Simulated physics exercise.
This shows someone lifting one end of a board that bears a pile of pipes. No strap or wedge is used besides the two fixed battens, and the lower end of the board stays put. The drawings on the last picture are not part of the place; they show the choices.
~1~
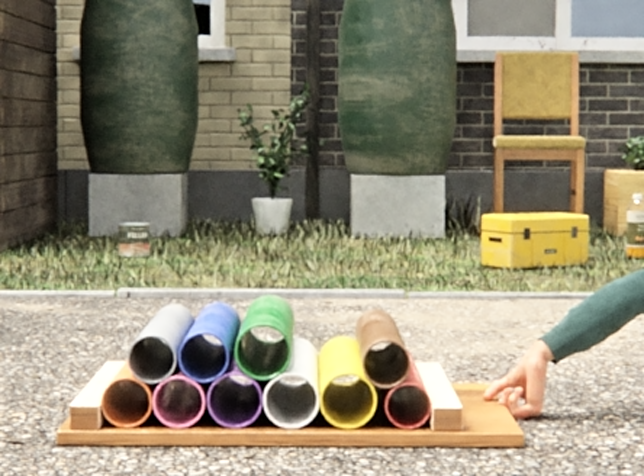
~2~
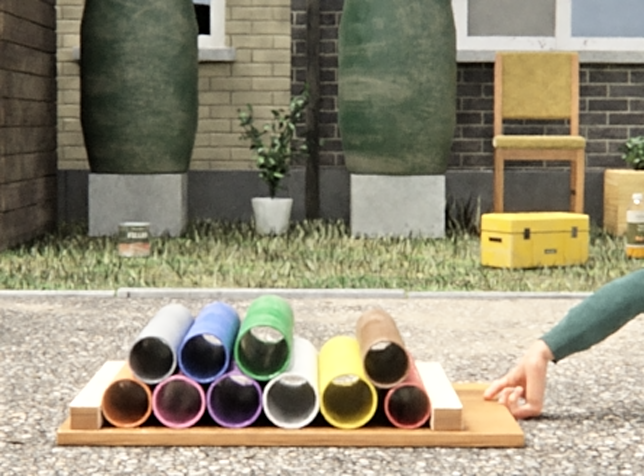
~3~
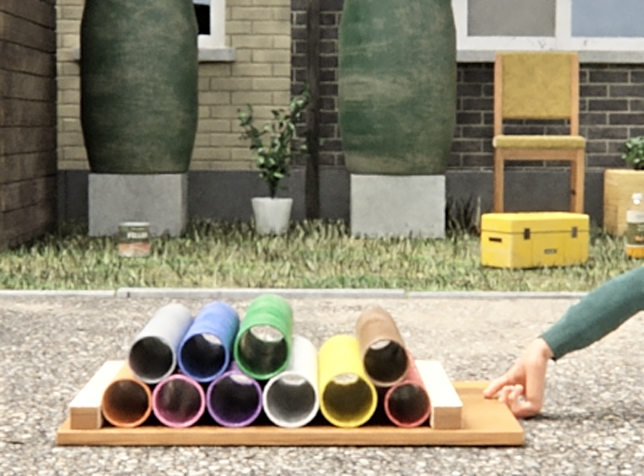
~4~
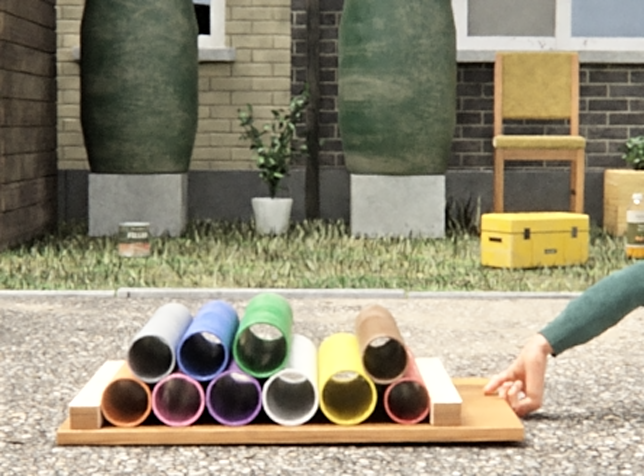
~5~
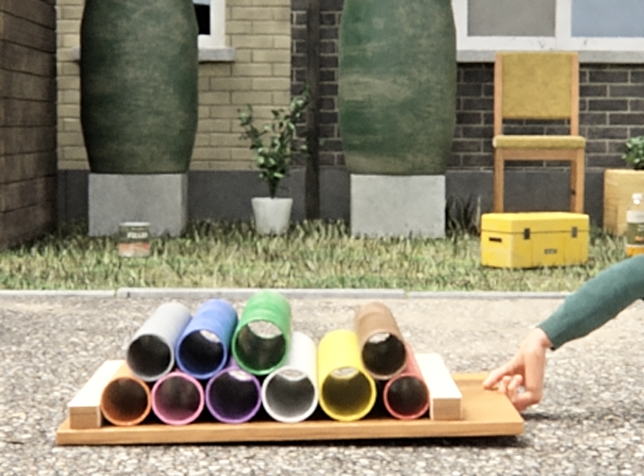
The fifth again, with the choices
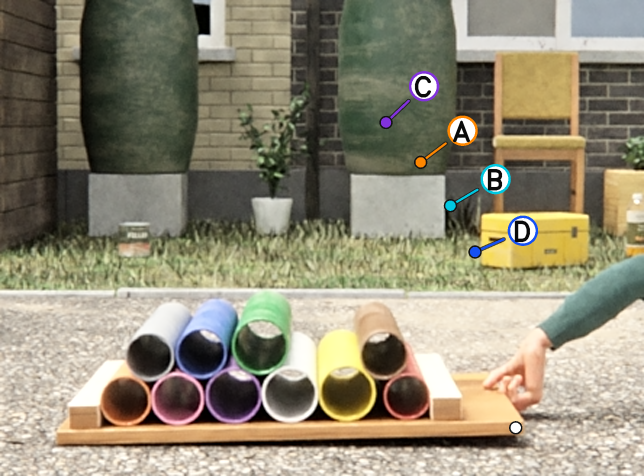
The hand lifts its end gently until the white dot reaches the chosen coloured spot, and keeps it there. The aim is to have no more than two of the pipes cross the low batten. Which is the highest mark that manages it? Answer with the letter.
The last mark within the limit is D.
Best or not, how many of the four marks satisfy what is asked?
The number is one.
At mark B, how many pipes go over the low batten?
With B, three.
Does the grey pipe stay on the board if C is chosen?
No.
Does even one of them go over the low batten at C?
Yes, at C.
On the marked copy, A at (421, 162); B at (450, 206); C at (386, 122); D at (475, 252); the white dot at (516, 428).
With D. Early on, board at 15°.
Further on, board at 24°.
At the end, board at 24°, none over the low batten.
As for the rest, A three over the low batten (grey, green, blue); B three over the low batten (grey, green, blue); C four over the low batten (grey, brown, green, blue).
